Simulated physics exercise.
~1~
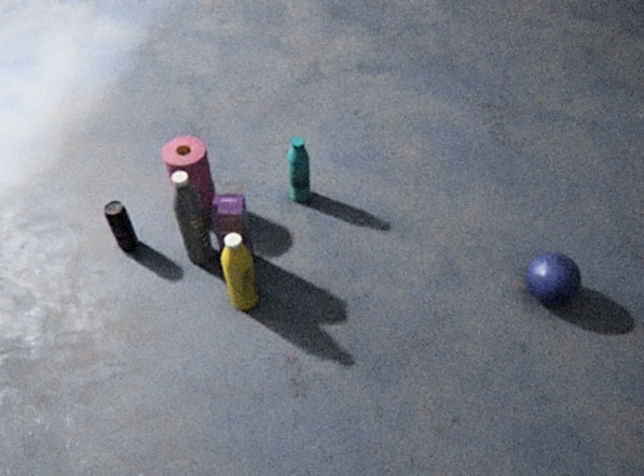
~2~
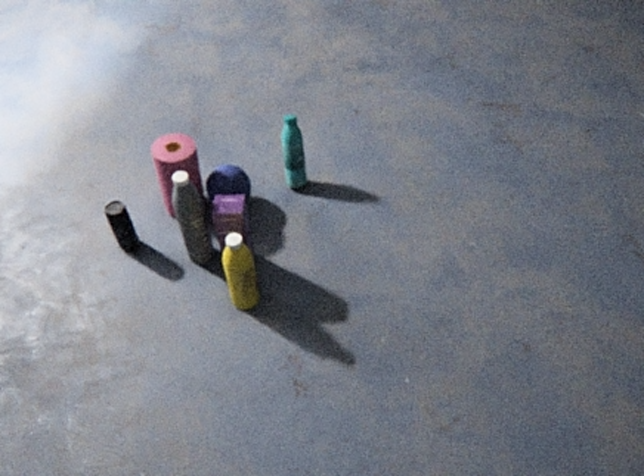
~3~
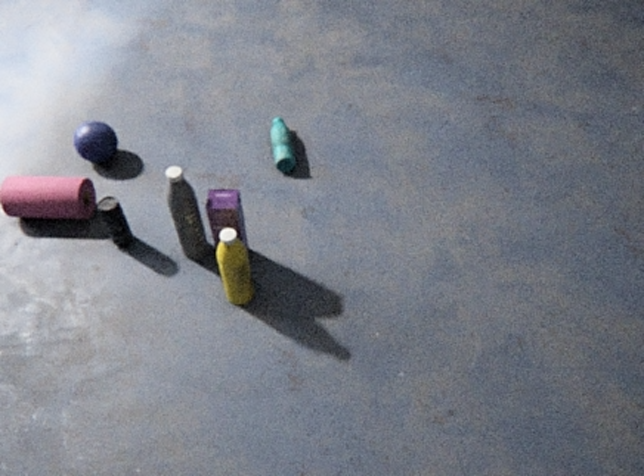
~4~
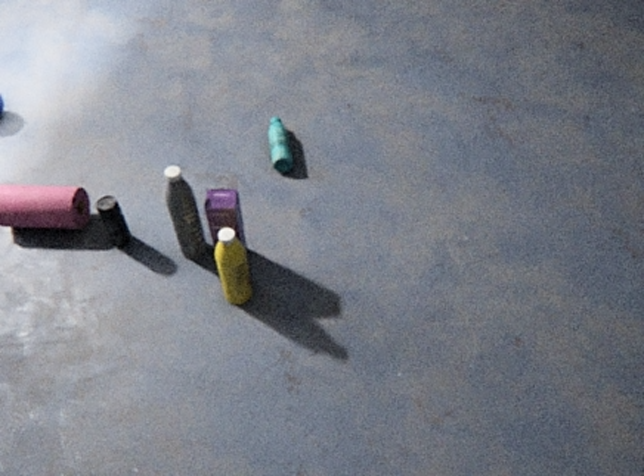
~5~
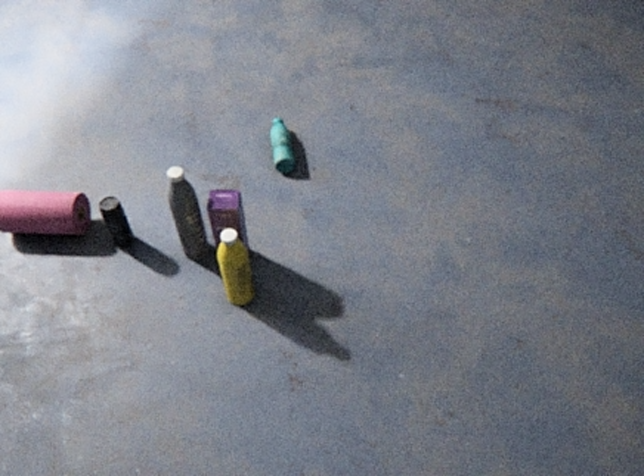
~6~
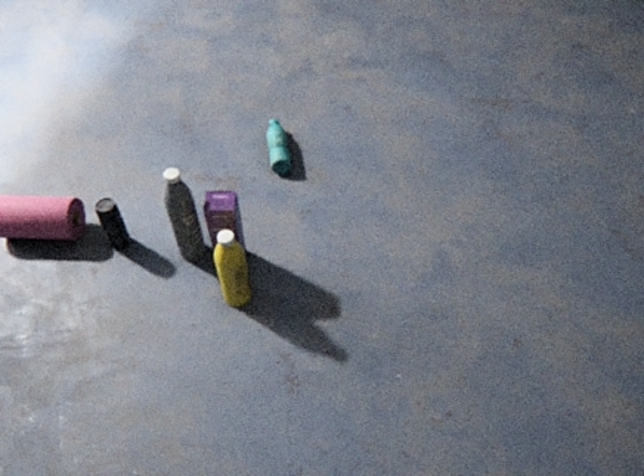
A blue ball rolls left across the floor into a group of upright items, passing behind the purple carton and out of view at the left, as a pink roll and a turquoise bottle topple; both end lying flat, while the yellow bottle, grey bottle, carton and black can stay standing.
